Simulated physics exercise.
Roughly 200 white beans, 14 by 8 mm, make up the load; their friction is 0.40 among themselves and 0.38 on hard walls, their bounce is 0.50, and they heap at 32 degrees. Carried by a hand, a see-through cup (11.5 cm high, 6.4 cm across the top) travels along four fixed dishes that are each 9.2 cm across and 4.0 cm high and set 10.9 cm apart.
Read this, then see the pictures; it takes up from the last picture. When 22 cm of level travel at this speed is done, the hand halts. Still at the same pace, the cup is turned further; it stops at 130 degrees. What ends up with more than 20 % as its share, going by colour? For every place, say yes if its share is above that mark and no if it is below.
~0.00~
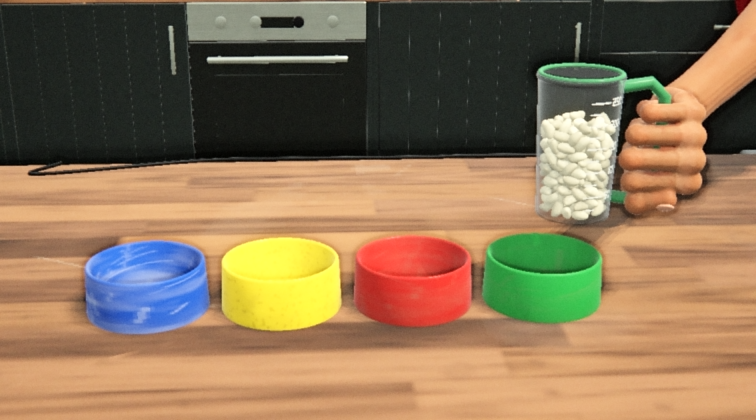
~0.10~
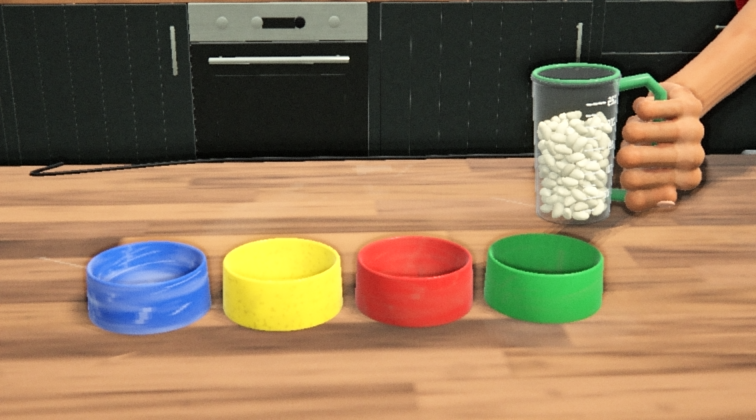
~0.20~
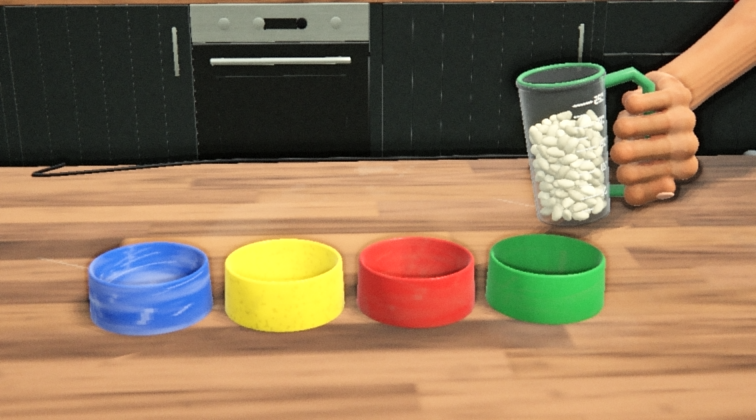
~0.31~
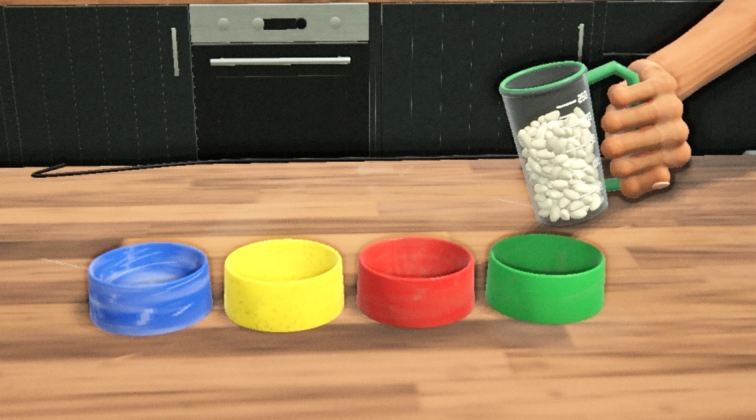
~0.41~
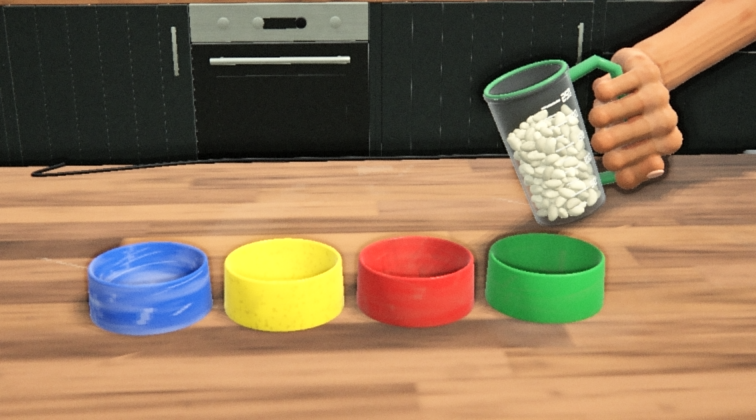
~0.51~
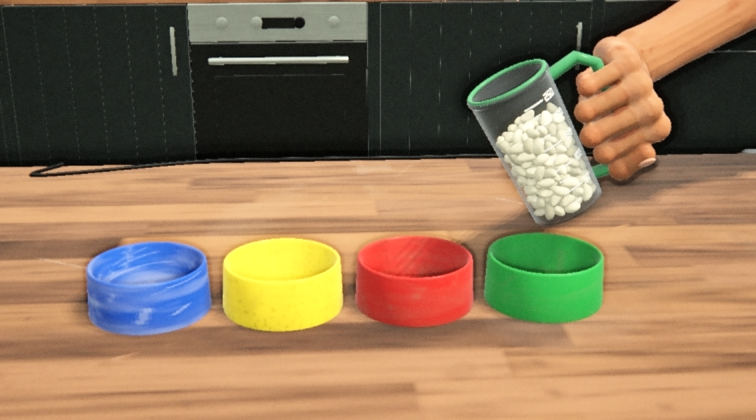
Red dish: No, blue dish: No, green dish: No, yellow dish: Yes, counter: No.
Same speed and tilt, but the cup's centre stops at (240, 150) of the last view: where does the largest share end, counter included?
Most goes to: Yellow.
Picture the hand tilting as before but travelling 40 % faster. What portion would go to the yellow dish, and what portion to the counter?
Shares - yellow 80, counter 20.
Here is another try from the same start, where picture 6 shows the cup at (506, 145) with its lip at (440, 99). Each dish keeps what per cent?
You'd end up with red at 0, blue at 0, green at 0 and yellow at 60.
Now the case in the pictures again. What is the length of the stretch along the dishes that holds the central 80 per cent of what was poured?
It spans about 5 centimetres along the dishes.
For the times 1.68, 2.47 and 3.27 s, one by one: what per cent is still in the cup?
One after the other: 100, 0, 0 in a hundred.
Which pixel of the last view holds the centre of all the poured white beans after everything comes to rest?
About (288, 280).
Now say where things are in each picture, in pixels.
In the first frame, cup at (577, 144), tilt 0 degrees, lip at (541, 74), moved 0.0 cm; middle of the pieces at (568, 166); green dish at (544, 254); red dish at (413, 257); yellow dish at (280, 260); blue dish at (145, 263).
In the second frame, cup at (574, 145), tilt 3 degrees, lip at (535, 76), moved 0.3 cm; middle of the pieces at (567, 167).
In the third frame, cup at (567, 146), tilt 9 degrees, lip at (520, 82), moved 1.0 cm; middle of the pieces at (562, 168).
In the fourth frame, cup at (557, 146), tilt 15 degrees, lip at (503, 89), moved 1.8 cm; middle of the pieces at (556, 168).
In the fifth frame, cup at (548, 145), tilt 22 degrees, lip at (486, 95), moved 2.5 cm; middle of the pieces at (549, 167).
In the sixth frame, cup at (538, 145), tilt 28 degrees, lip at (470, 102), moved 3.3 cm; middle of the pieces at (541, 166); green dish at (545, 254); red dish at (415, 257); yellow dish at (282, 260); blue dish at (147, 264). The cup turns about 65 degrees a second and travels 7 cm a second.
Then, at 1.68 s, tilt 101 degrees; cup holds 100 %.
After 2.47 s, tilt 130 degrees; cup holds 0 %, yellow 95 %.
After 3.27 s, tilt 130 degrees; cup holds 0 %, yellow 95 %.
In the end, at 3.6 s, red 0 %, blue 0 %, green 0 %, yellow 95 %, counter 5 %.
